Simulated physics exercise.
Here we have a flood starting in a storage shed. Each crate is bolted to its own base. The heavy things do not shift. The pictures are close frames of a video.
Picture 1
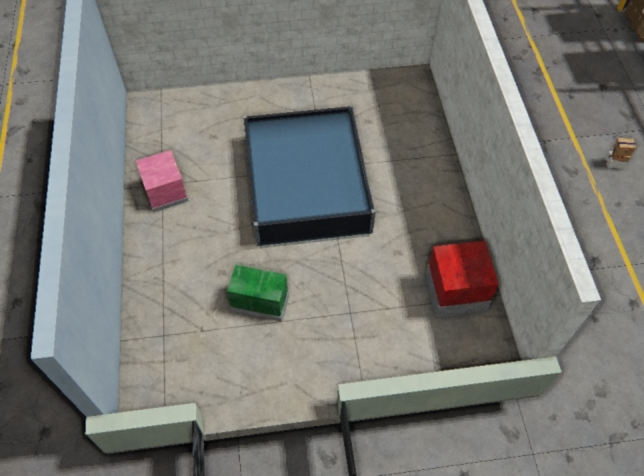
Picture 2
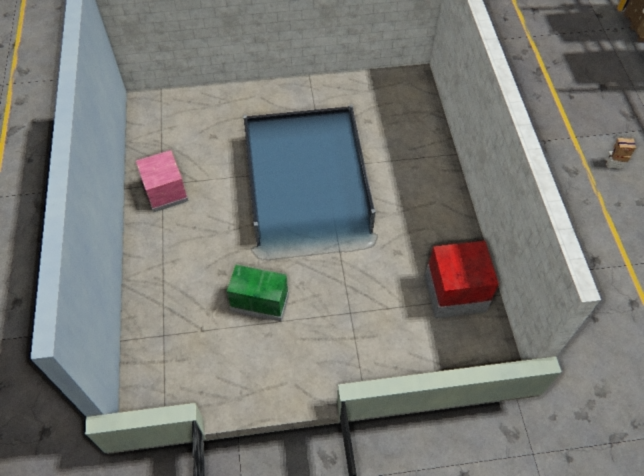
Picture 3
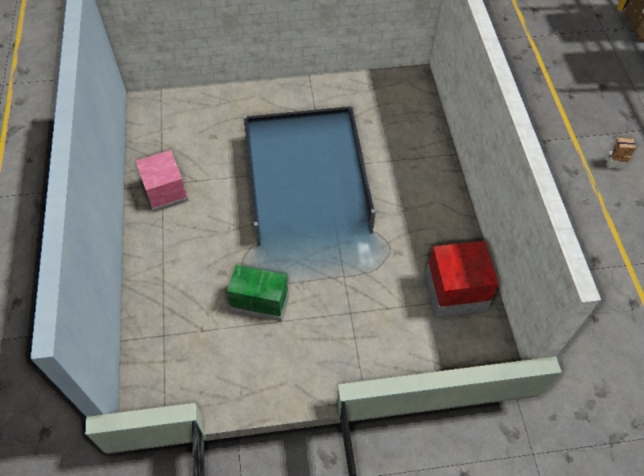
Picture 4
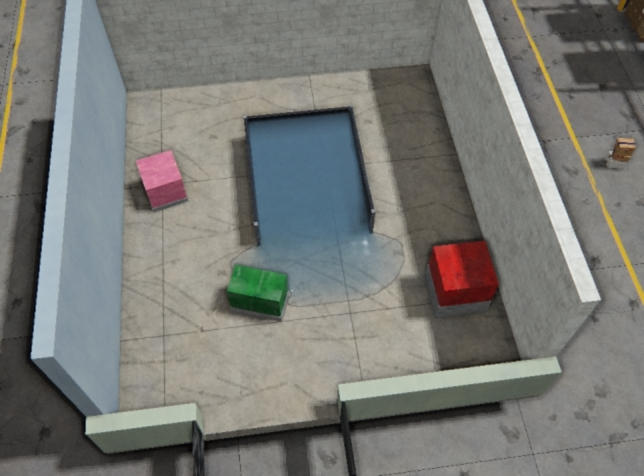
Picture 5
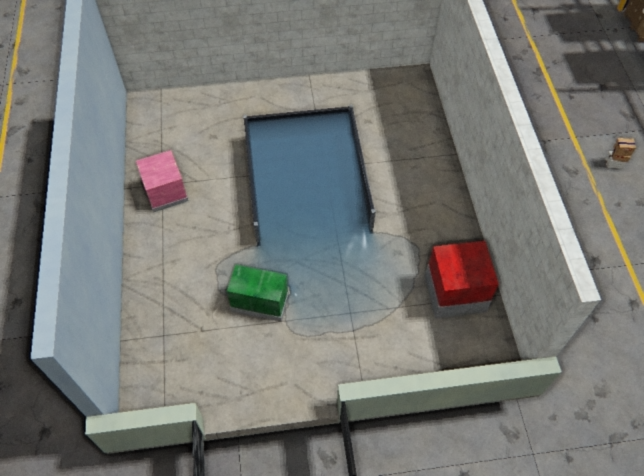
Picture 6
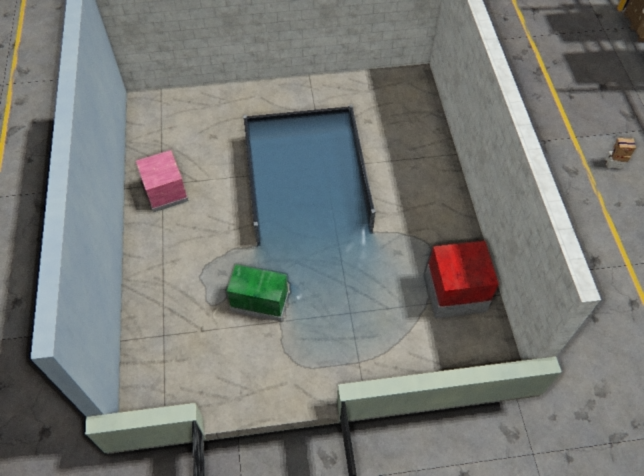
Water pouring from the open front of a dark-sided tank, spreading across a walled concrete floor and around a green block.
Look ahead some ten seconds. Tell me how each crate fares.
In the end: The pink crate keeps dry; the green crate is soaked; the red crate keeps dry.
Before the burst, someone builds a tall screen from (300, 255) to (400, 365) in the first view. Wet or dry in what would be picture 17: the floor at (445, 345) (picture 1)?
Answer: Covered.
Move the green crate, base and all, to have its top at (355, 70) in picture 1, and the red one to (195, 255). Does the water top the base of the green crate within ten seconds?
My reading: The green crate is spared.
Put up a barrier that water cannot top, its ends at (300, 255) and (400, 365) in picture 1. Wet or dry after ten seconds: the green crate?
Green takes water.
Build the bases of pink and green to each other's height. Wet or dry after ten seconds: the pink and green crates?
My reading: Pink escapes it, green is soaked.
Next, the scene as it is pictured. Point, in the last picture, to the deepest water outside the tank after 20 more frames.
Roughly at (522, 377).
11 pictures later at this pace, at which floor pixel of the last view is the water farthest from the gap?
Roughly at (522, 377).
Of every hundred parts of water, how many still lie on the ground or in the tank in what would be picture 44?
Near 82 in a hundred.
A moment on, water covers 25 % of the floor; the pink crate not reached, the green crate water round its plinth, the red crate water round its plinth.
Next, water covers 35 % of the floor; the pink crate water round its plinth, the green crate water round its plinth, the red crate water round its plinth.
Then, water covers 45 % of the floor; the pink crate water round its plinth, the green crate water round its plinth, the red crate water round its plinth.
Later, water covers 80 % of the floor; the pink crate water round its plinth, the green crate water round its plinth, the red crate water round its plinth.
In the end, water covers 100 % of the floor; the pink crate stayed above the water, the green crate was topped, the red crate stayed above the water.
